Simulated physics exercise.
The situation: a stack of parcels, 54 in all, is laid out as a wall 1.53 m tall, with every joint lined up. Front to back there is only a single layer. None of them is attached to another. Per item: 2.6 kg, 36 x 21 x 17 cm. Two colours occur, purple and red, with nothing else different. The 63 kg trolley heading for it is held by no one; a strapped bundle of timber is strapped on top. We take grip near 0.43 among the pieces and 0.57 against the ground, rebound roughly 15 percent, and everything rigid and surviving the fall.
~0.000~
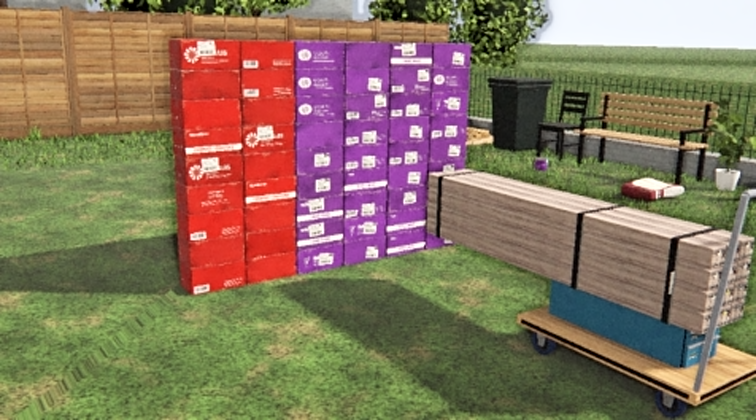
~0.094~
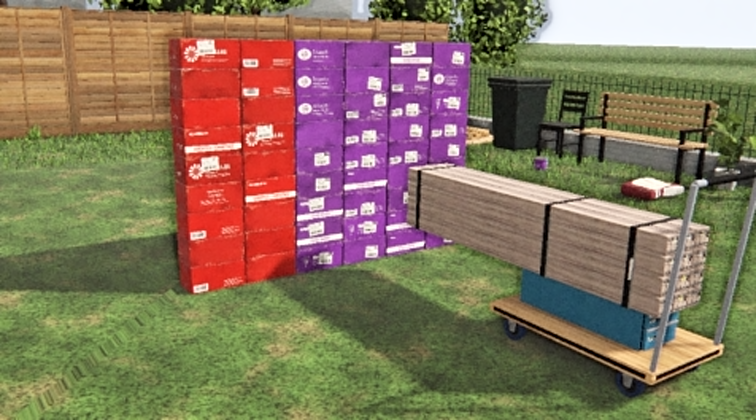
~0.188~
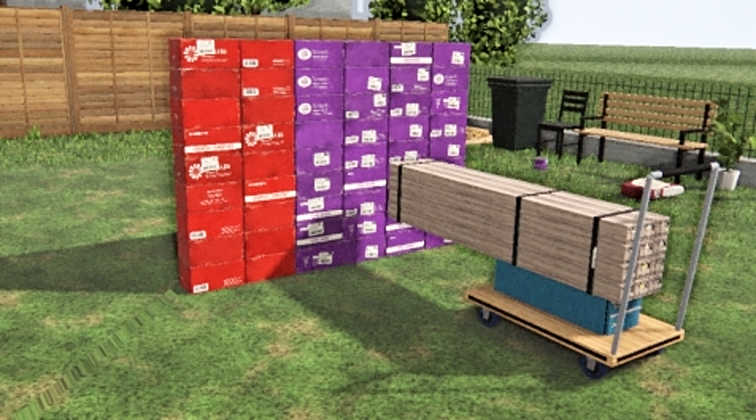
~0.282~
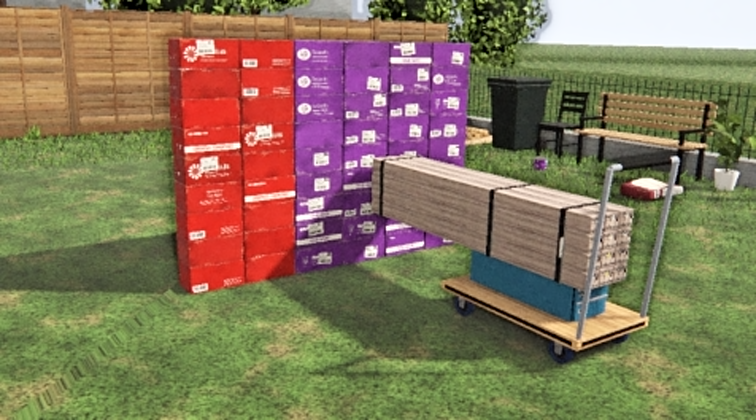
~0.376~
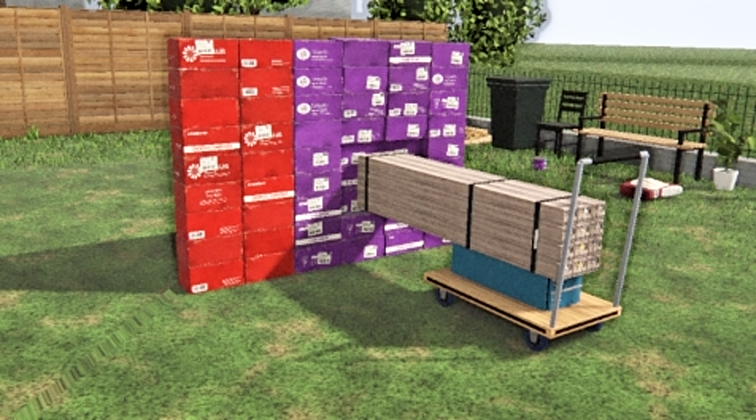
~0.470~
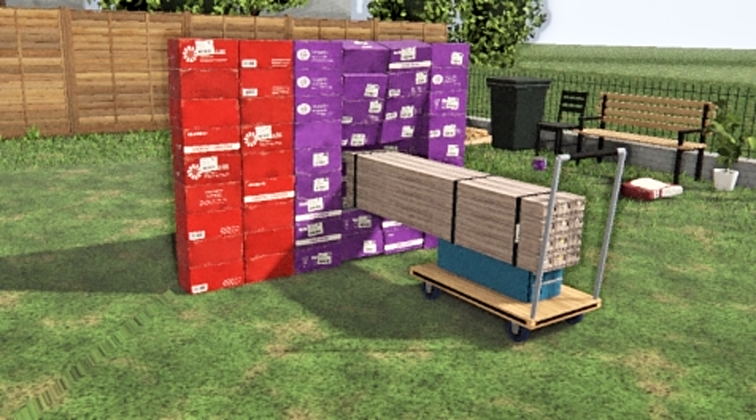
A wall of stacked boxes, red on the left and purple on the right, stands on a sunlit lawn, seen from slightly above by a camera that stays still. Behind it are a wooden fence, a dark bin and a bench, while a flat trolley carries strapped planks on a blue block at right. Unattended, the trolley rolls leftward and away, and the planks push into the purple boxes, shifting and tilting several.
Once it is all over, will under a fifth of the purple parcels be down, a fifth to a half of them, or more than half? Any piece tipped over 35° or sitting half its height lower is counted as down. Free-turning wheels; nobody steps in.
A fifth to a half.
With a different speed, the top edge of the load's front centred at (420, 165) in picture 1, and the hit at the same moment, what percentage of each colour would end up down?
Result - red: 0%; purple: 40%.
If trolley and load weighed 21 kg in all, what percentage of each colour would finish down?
The split would be red 0, then purple 40 per cent.
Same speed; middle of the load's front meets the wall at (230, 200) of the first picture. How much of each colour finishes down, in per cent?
That would leave red at 80 % and purple at 0 %.
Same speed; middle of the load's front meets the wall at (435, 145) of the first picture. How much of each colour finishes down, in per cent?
You'd end up with red at 0 and purple at 40 percent down.
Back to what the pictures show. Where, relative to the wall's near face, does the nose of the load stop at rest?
Rest position: Approx. 125 centimetres beyond.
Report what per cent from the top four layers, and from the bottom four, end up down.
For the top it's 30 in a hundred, for the bottom 20 in a hundred.
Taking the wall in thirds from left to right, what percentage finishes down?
Per cent by third - left: 0; middle: 40; right: 40.
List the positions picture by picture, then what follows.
In the first frame (places mark the middle of the side facing us), load (433, 193) 67 cm short of the wall; top purple parcel (368, 55); top red parcel (211, 55); nothing disturbed.
In the second frame, load (413, 186) 47 cm short of the wall; top purple parcel (368, 55).
In the third frame, load (394, 181) 27 cm short of the wall; top purple parcel (368, 55).
In the fourth frame, load (377, 176) 7 cm short of the wall; top purple parcel (368, 55).
In the fifth frame, load (362, 172) 9 cm into the wall's line; top purple parcel (366, 53) leaning 3°; steepest lean 5°, the parcel at (363, 131); 13 disturbed, none down.
In the sixth frame, load (351, 169) 23 cm into the wall's line; top purple parcel (366, 61) leaning 14°; top red parcel (210, 54); steepest lean 15°, the parcel at (357, 135); 18 disturbed, none down.
After 0.64 s, load 46 cm past the wall's line, still rolling; 11 of the 36 purple parcels down (11 of 54 in all colours); top purple parcel leaning 41°, 16 cm lower.
After 0.98 s, load 88 cm past the wall's line, still rolling; 15 of the 36 purple parcels down (15 of 54 in all colours); top purple parcel on its side.
After 1.68 s, load 1.26 m past the wall's line, still rolling; 15 of the 36 purple parcels down (15 of 54 in all colours); top purple parcel on its side.
At rest (2.9 s), load 1.26 m past the wall's line, stopped; 15 of the 36 purple parcels down (15 of 54 in all colours); top purple parcel on its side; top red parcel unmoved. That is 42 per cent. As the last picture would show them, middles, top purple parcel near (336, 255), top red parcel near (203, 54).
